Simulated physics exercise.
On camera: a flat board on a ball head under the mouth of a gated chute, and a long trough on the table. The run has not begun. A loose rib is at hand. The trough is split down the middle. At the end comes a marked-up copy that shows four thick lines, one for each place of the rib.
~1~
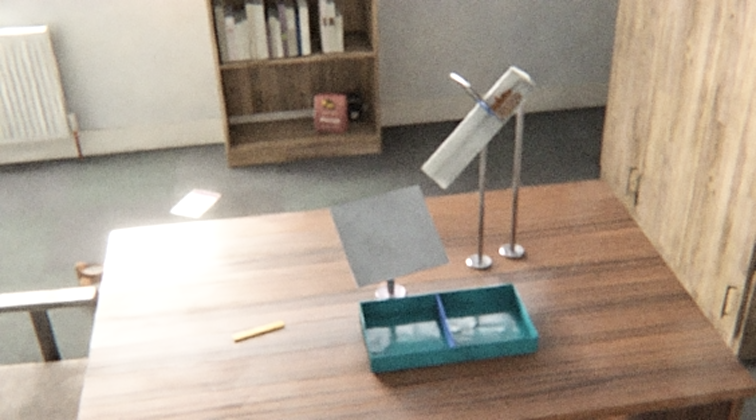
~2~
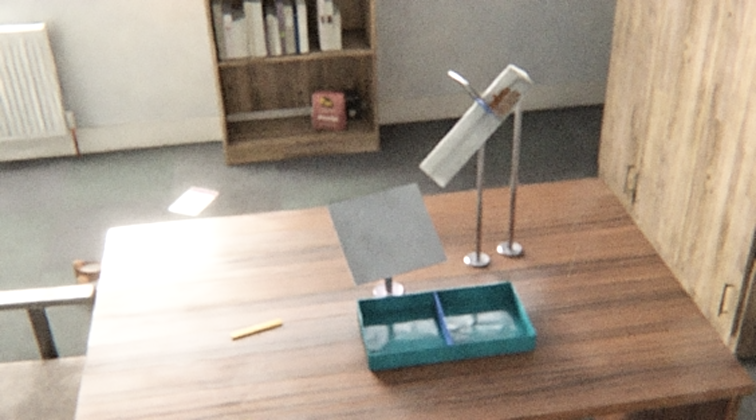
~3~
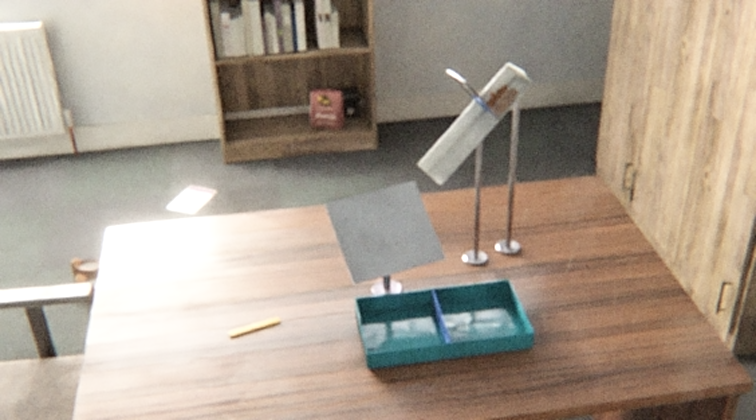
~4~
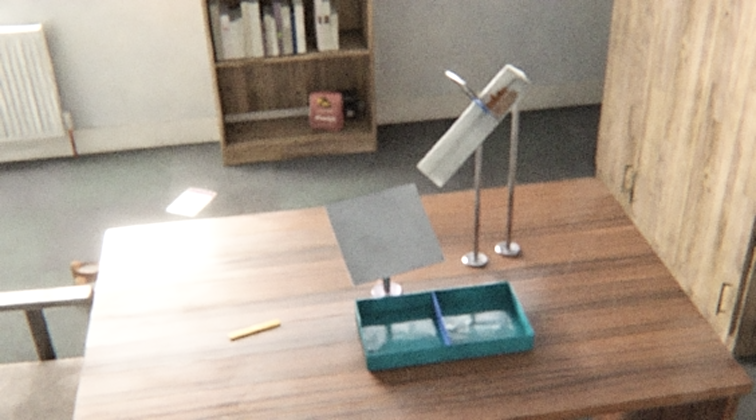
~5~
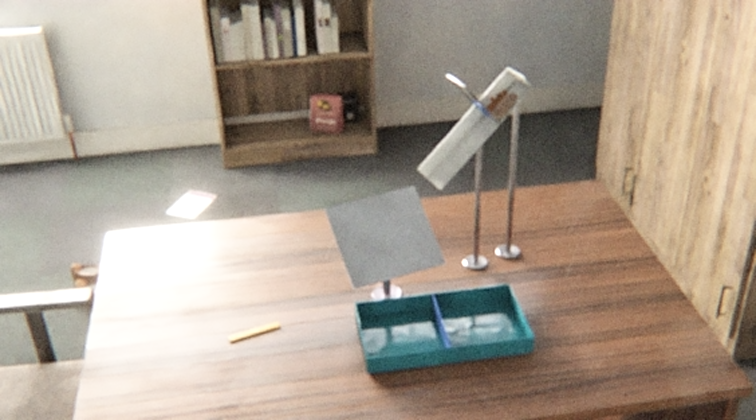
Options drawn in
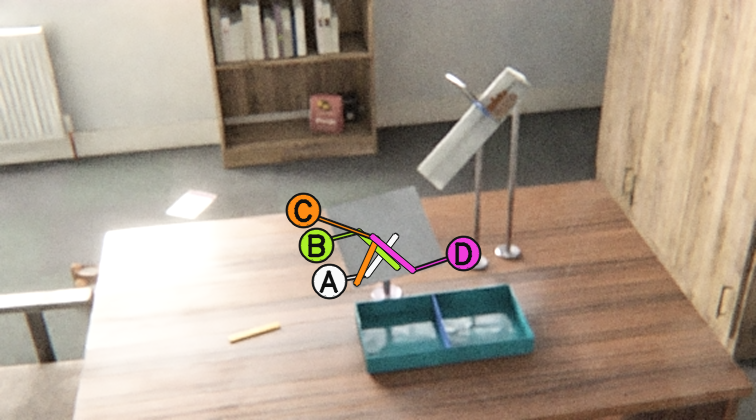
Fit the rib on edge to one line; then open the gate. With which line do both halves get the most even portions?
D is best.
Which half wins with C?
Left.
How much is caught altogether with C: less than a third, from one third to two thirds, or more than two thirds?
It is more than two thirds.
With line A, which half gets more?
Left.
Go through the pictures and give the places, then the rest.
Load behind the gate at (503, 107), cereal balls; lip of the chute at (438, 183), sloping fairly steeply, in the first frame.
Middle of the board at (387, 233), tilted fairly steeply; middle of its low edge at (403, 273); of its high edge at (372, 194), in the second frame.
Front corners of the trough at (367, 354) and (534, 332); front end of its middle wall at (452, 343); gate still shut at (481, 102), in the third frame.
Middle of the load at (498, 105); lip at (434, 181), in the fourth frame.
Middle of the load at (499, 108); lip at (434, 184), in the fifth frame.
On the marked copy, line A from (395, 236) to (367, 274); line B from (358, 231) to (397, 267); line C from (376, 239) to (356, 283); line D from (372, 236) to (412, 270).
Choosing A, of what is caught, most in the left half, a small part in the right.
Choosing B, of what is caught, most in the left half, a small part in the right.
Choosing C, of what is caught, nearly all in the left half, a small part in the right.
Choosing D, of what is caught, about half in the left half, about half in the right.
